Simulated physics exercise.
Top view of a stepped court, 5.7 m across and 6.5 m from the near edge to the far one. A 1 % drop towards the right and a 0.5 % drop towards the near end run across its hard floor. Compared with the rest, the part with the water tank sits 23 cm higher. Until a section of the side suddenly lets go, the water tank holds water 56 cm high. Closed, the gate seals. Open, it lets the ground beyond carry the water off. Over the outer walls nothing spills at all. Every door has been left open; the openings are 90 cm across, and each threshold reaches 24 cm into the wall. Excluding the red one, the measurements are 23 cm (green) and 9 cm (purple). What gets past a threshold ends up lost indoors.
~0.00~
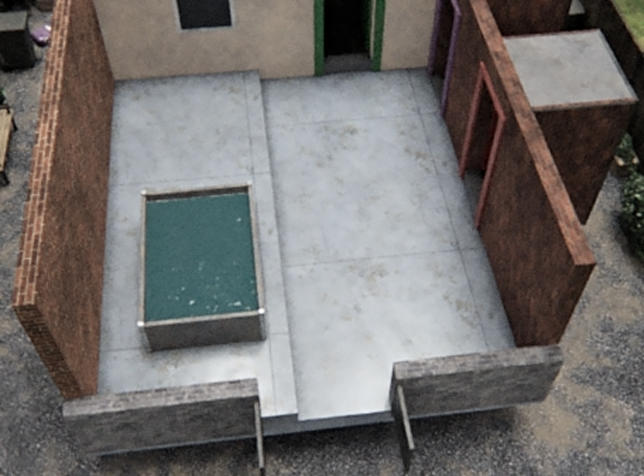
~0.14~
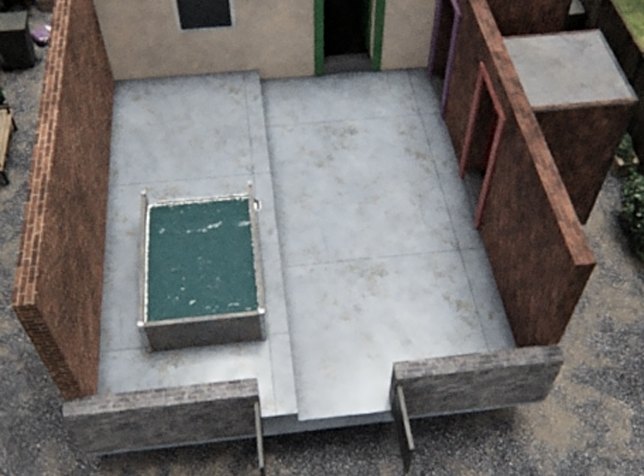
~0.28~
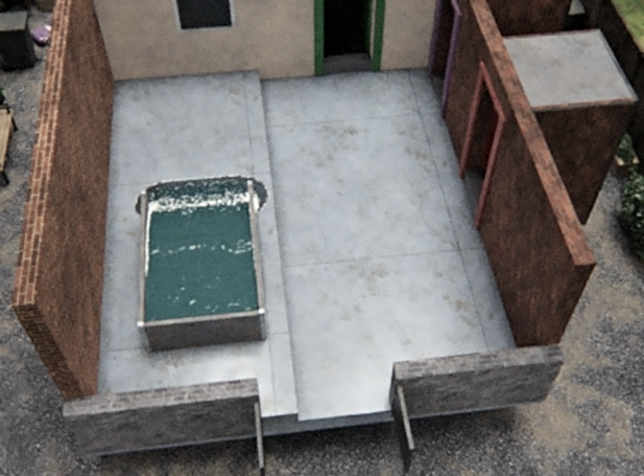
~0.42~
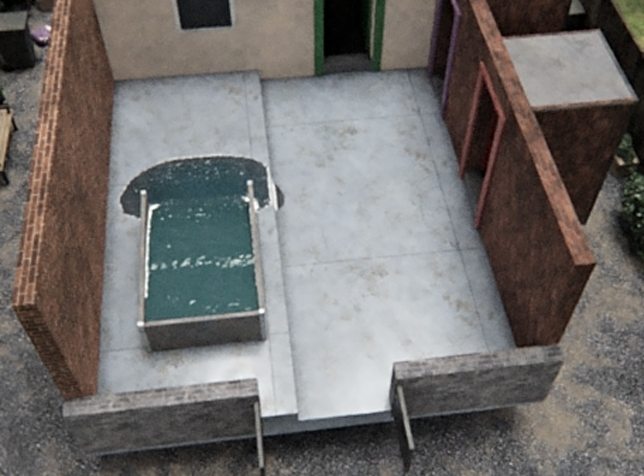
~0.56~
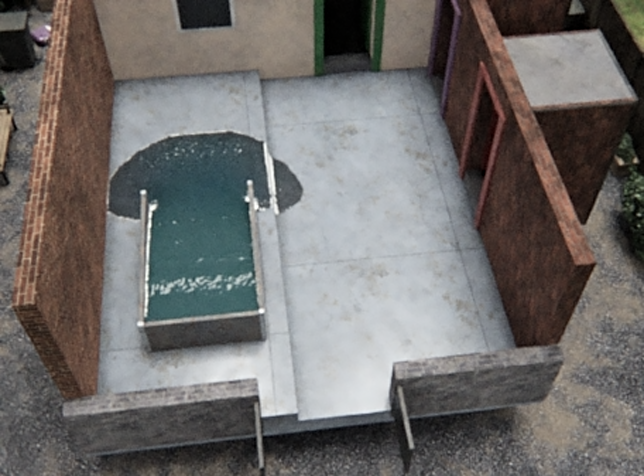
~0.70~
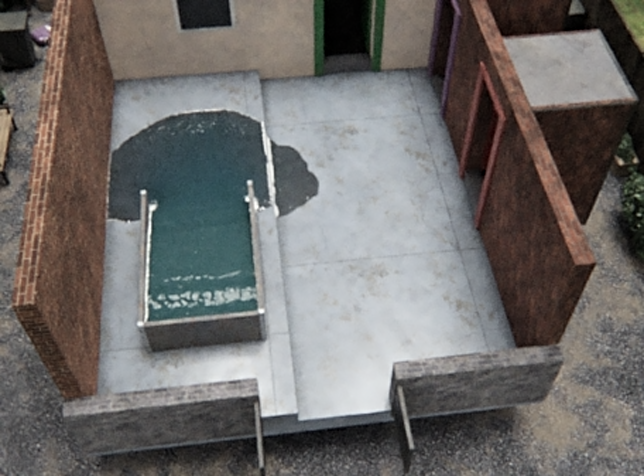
Water pours from the far side of a tank and spreads across the grey floor.
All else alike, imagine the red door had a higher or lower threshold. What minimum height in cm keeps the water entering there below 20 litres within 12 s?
About 5.5 cm.
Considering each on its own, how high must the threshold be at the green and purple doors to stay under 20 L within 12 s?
About 7.5 cm at green and 19 cm at purple.
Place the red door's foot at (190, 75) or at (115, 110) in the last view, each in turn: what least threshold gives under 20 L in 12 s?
About 20 and 17 cm.
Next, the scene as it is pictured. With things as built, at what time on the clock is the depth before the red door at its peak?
The level tops out near 7.5 seconds.
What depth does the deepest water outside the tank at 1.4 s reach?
Up to some 24 centimetres, I'd say.
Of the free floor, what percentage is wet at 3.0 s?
Approximately 40 % of the floor.
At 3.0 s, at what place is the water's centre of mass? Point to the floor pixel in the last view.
Centre estimate: (223, 148) px, approximately.
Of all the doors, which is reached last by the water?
Red.
After 1.4 s water covers 30 % of the floor, deepest (24 cm) near (214, 211); it has not reached the red door.
After 3.0 s water covers 40 % of the floor, deepest (30 cm) near (422, 67); it has not reached the red door.
After 12.0 s water covers 90 % of the floor, deepest (12 cm) near (519, 379); 6 cm at the red door, 0 litres in over its 23 cm threshold.
At the red door as built, the water arrived by 4.3 s and peaked near 10 cm at 7.4 s.
With a threshold of 5 cm, 27 litres would have come in within the 12 s; with 6.5 cm, 12 litres. So under 20 litres takes about 5.5 cm.
